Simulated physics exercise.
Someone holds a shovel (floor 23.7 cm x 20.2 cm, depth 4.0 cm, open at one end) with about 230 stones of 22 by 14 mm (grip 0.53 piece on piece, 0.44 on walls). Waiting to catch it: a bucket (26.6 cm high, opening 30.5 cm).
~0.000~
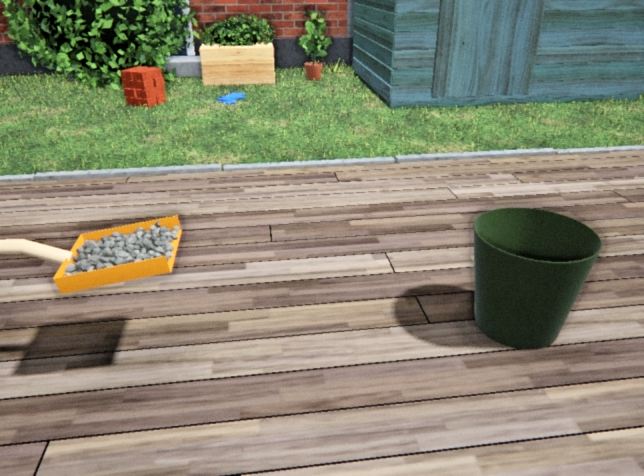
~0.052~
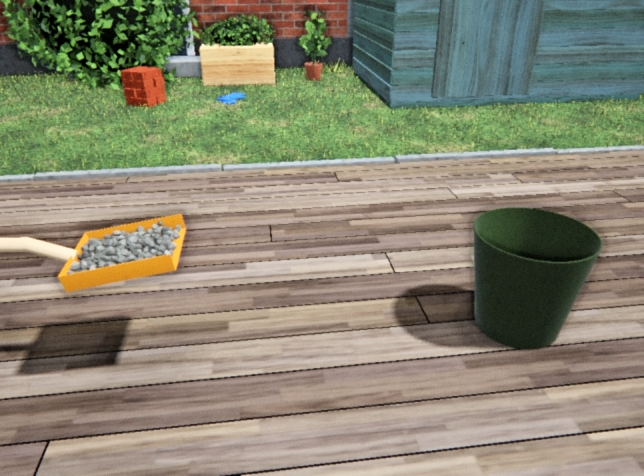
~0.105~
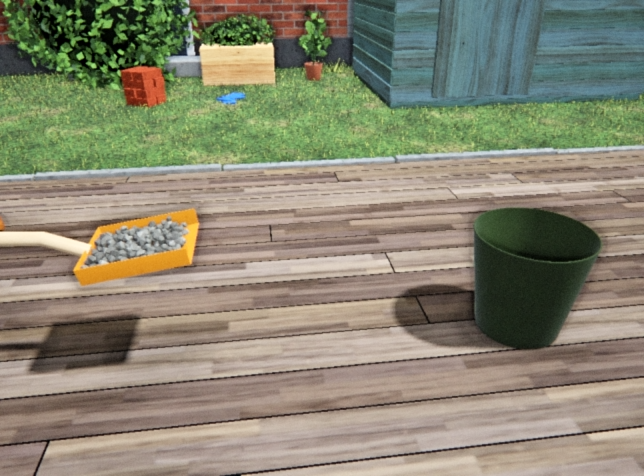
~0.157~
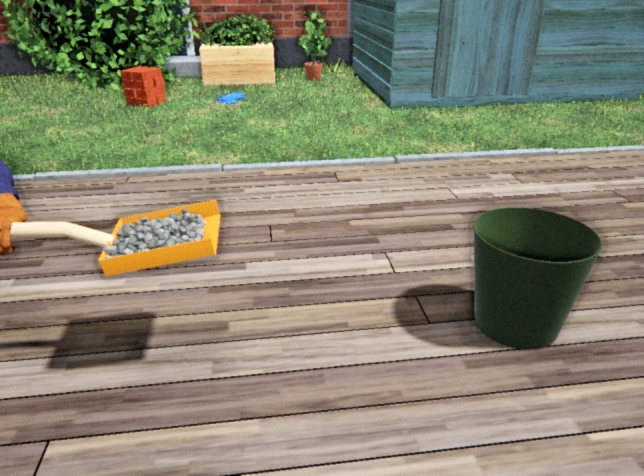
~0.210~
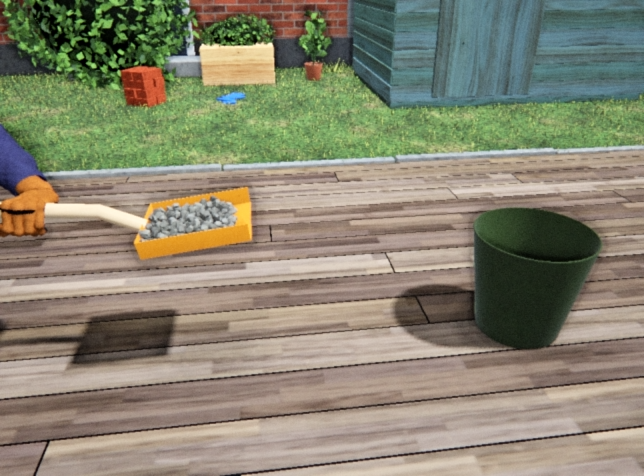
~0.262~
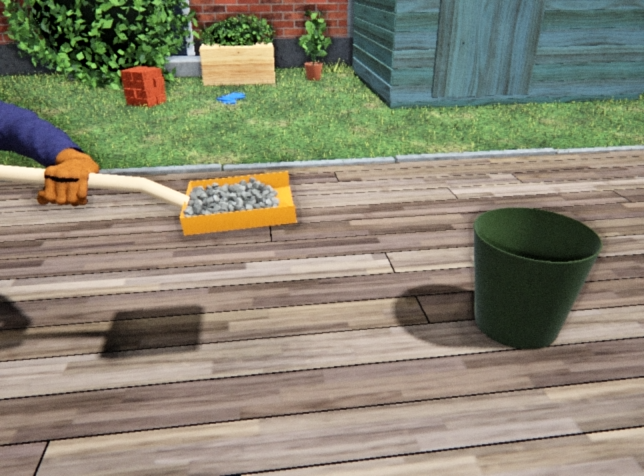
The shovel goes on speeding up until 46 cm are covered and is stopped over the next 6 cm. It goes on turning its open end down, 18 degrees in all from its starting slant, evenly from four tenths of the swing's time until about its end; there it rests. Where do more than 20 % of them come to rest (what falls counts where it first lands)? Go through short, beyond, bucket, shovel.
Short: Below, beyond: Above, bucket: Below, shovel: Below.
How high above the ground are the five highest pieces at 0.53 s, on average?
Roughly 60 cm.
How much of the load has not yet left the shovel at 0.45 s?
About 0 per cent.
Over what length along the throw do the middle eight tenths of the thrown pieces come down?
Some 5 cm.
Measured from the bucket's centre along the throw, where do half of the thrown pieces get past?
Some 60 cm beyond it.
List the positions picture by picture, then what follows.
The first picture shows shovel at (110, 269); tilt 9 degrees; moved 0.0 cm; low side left; open edge at (177, 249); middle of the load at (119, 250); bucket at (536, 232).
The second picture shows shovel at (115, 267); tilt 9 degrees; moved 1.2 cm; low side left; open edge at (181, 247); middle of the load at (120, 249).
The third picture shows shovel at (131, 261); tilt 9 degrees; moved 4.8 cm; low side left; open edge at (195, 242); middle of the load at (129, 244).
The fourth picture shows shovel at (156, 251); tilt 9 degrees; moved 10.6 cm; low side left; open edge at (218, 233); middle of the load at (159, 236).
The fifth picture shows shovel at (192, 235); tilt 7 degrees; moved 19.0 cm; low side left; open edge at (251, 220); middle of the load at (190, 220).
The sixth picture shows shovel at (239, 213); tilt 3 degrees; moved 29.6 cm; open edge at (293, 203); middle of the load at (233, 200); bucket at (536, 232). It turns about 95 degrees a second.
After 0.36 s, tilt 6 degrees; shovel 100 %; middle of all pieces near (335, 154).
Then, at 0.45 s, tilt 9 degrees; in the air 100 %; middle of all pieces near (440, 132).
After 0.53 s, tilt 9 degrees; in the air 100 %; middle of all pieces near (527, 141).
Then, at 0.60 s, tilt 9 degrees; in the air 100 %; middle of all pieces near (592, 169).
In the end, at 1.0 s, short 0 %, beyond 100 %, bucket 0 %, shovel 0 %.
